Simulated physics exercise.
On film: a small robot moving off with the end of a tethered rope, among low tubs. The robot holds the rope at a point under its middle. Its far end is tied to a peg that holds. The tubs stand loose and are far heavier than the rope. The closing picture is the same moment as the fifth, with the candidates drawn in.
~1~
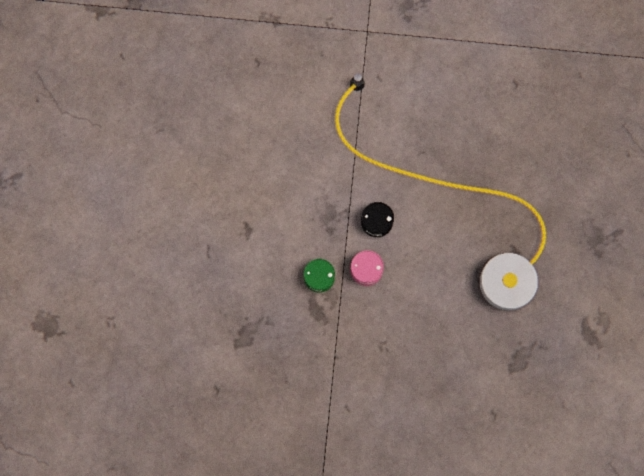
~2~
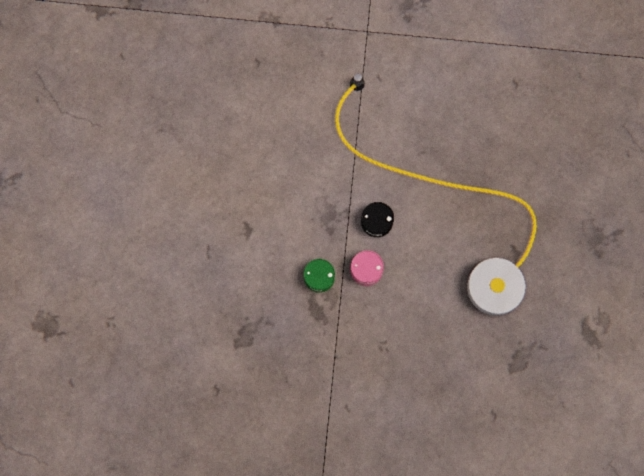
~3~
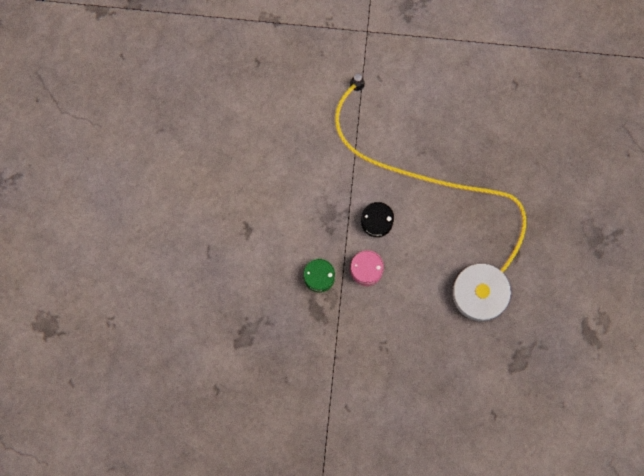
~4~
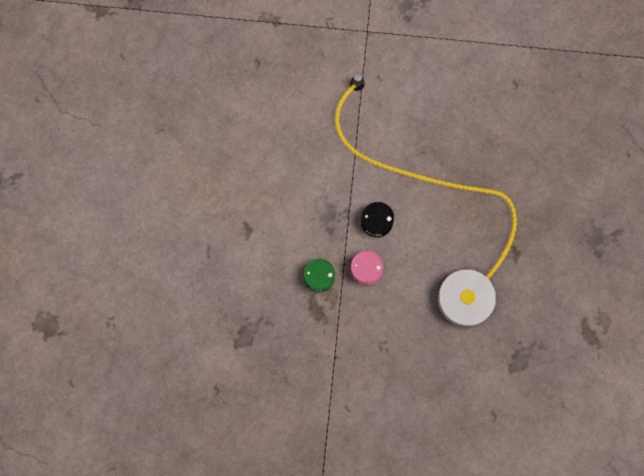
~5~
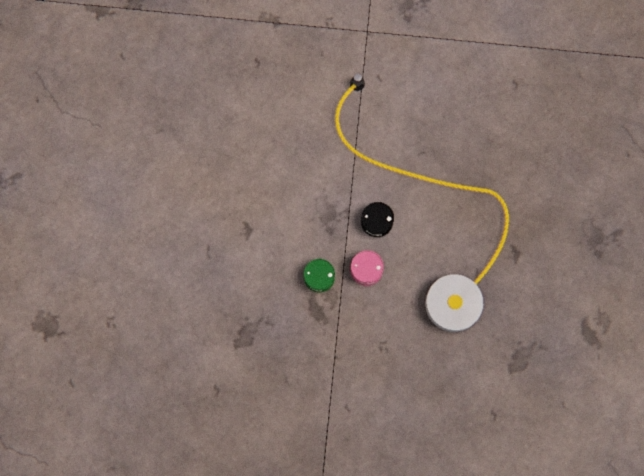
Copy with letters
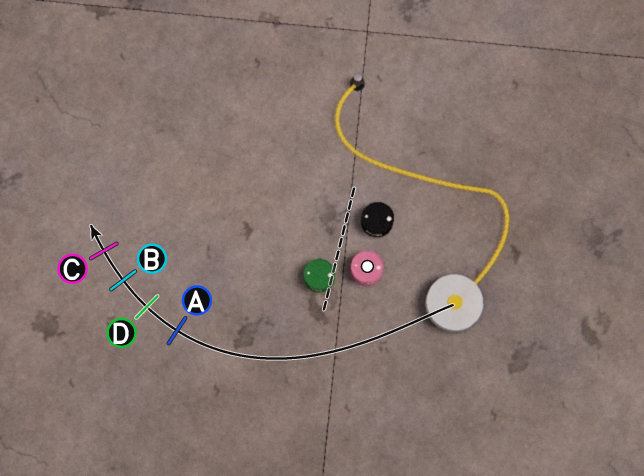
On a stained grey concrete floor, a round white device with a yellow centre slides slowly down and to the left, drawing one end of a curving yellow rope, while the black, pink and green tubs stay still.
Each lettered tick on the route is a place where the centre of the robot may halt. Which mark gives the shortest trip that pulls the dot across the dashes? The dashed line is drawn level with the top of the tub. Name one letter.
Stop at A.
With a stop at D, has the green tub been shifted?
Yes.
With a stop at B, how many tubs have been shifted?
Three.
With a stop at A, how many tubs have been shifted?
Three.
On the marked copy, A at (177, 331); B at (123, 280); C at (104, 251); D at (147, 307); the dashed line at (339, 248); the route from (453, 305) via (241, 356) to (91, 226); the white dot at (367, 266).
Following A. Soon after the start, robot (360, 343); pink tub (367, 268).
Later, robot (259, 357); pink tub (367, 268).
In the end, robot (176, 329); pink tub (331, 246); green tub (308, 266); black tub (344, 217); the dot on the pink tub is over the dashed line.
As for the rest, B does it too, but is farther than needed; C does it too, but is farther than needed; D does it too, but is farther than needed.
